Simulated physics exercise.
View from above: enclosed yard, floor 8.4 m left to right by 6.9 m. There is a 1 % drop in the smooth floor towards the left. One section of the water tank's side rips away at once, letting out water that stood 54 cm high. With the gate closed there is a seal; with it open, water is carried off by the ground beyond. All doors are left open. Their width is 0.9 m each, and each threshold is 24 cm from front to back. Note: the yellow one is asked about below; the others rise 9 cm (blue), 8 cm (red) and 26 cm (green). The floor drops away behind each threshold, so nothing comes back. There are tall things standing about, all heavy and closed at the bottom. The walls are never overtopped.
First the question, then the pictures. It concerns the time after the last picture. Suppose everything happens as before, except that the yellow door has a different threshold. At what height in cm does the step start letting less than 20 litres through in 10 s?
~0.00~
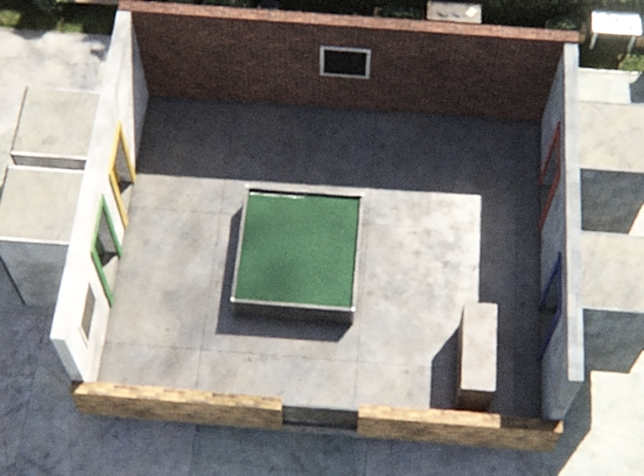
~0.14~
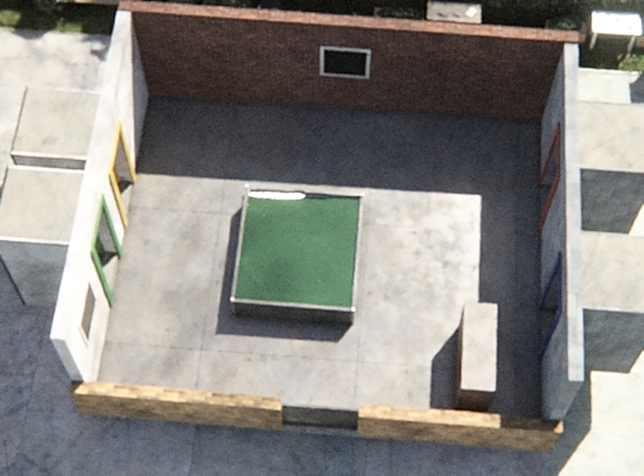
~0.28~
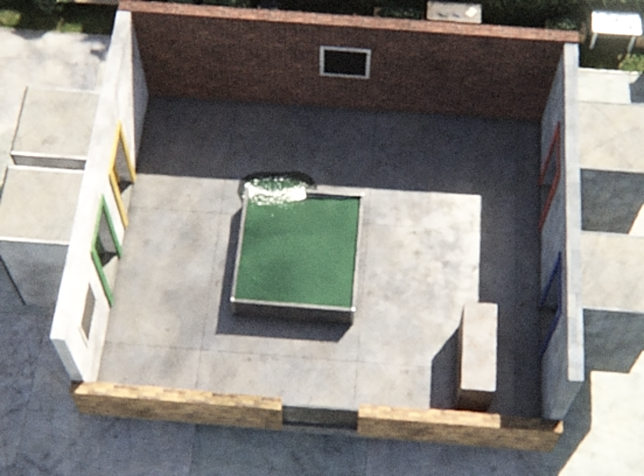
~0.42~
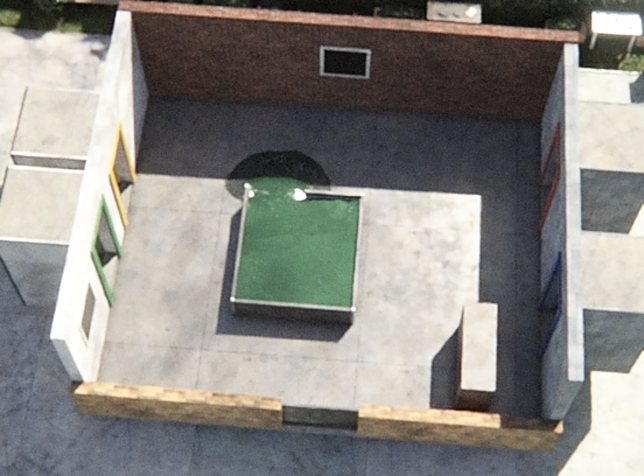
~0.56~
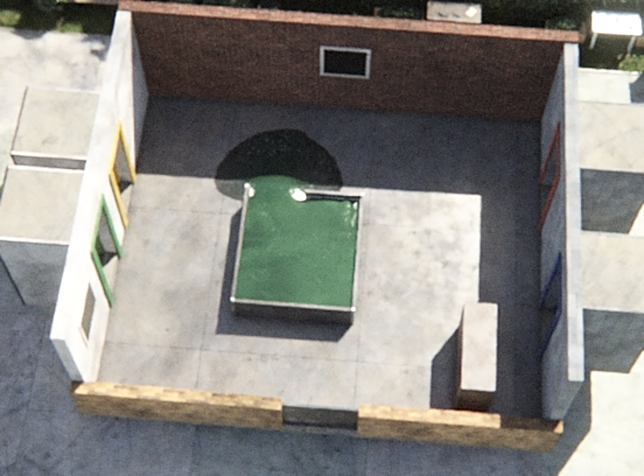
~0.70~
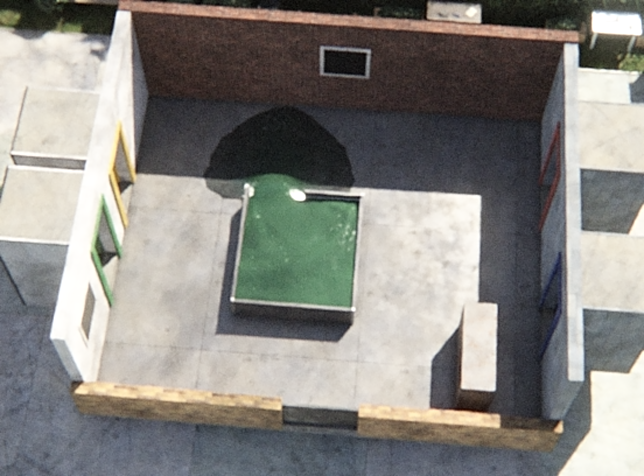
At about 5.5 cm.
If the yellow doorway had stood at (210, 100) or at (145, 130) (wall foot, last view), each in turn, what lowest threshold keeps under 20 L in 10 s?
17 and 23 cm.
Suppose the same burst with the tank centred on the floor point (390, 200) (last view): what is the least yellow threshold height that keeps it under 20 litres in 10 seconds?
About 8.5 cm.
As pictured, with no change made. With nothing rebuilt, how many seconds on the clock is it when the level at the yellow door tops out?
It peaks at about 6.5 s.
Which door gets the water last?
Last in order comes the blue door.
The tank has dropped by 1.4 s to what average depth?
Around 42 centimetres.
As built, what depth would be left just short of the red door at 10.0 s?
The depth there is around 4.0 cm.
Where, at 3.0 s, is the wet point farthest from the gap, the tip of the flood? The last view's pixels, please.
Lab note: Front tip approx. at (502, 120).
After 1.4 s water covers 15 % of the floor, deepest (36 cm) near (262, 200); it has not reached the yellow door.
After 3.0 s water covers 25 % of the floor, deepest (35 cm) near (149, 97); it has not reached the yellow door.
After 10.0 s water covers 95 % of the floor, deepest (14 cm) near (147, 111); 7 cm at the yellow door, 6 litres in over its 7 cm threshold.
At the yellow door as built, the water arrived by 3.1 s and peaked near 9 cm at 6.4 s.
Run again over the same 10 s with other heights there, 30 litres in over 4.5 cm, 10 litres over 6.5 cm. The limit of 20 litres is kept from about 5.5 cm up.
